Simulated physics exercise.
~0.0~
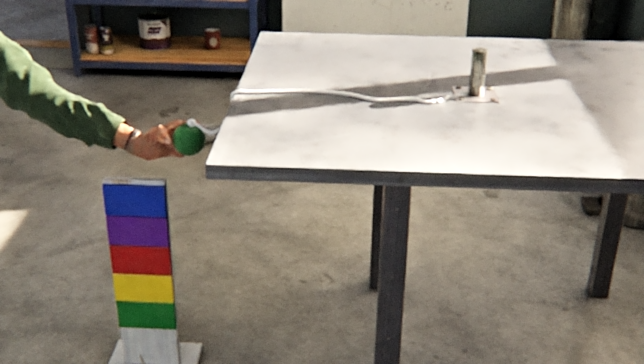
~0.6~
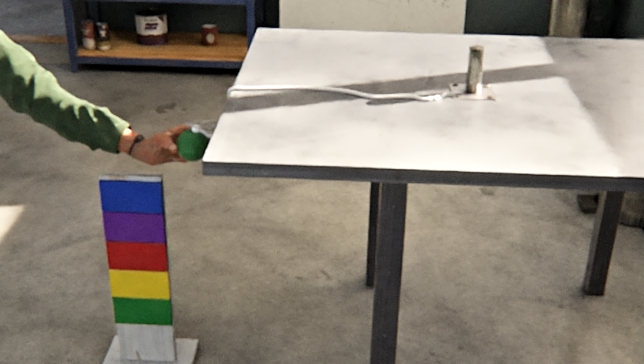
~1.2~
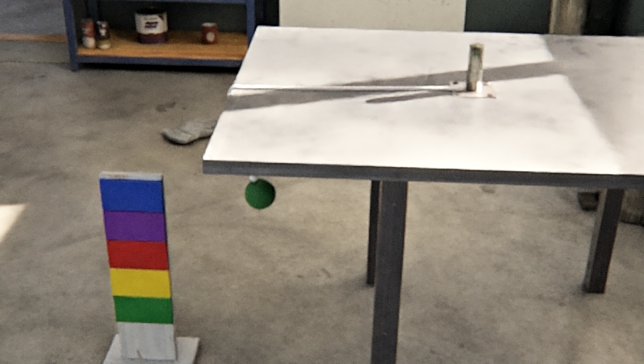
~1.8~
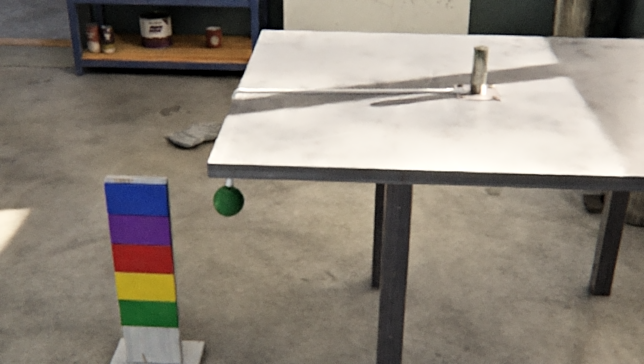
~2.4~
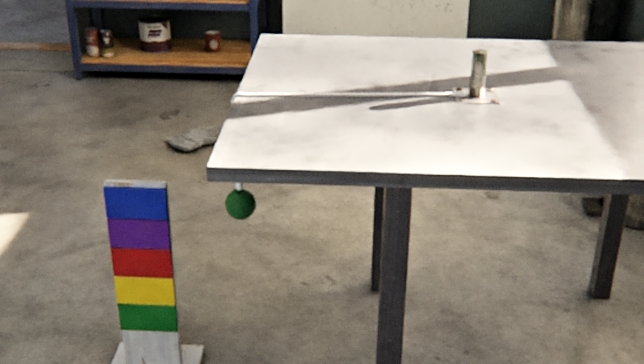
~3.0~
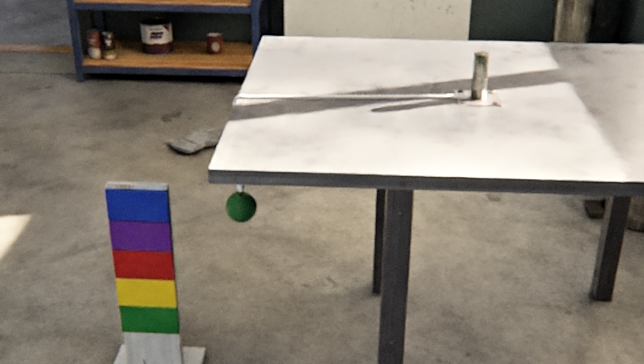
In a workshop, a hand releases a green ball that drops, sways and hangs level with blue.
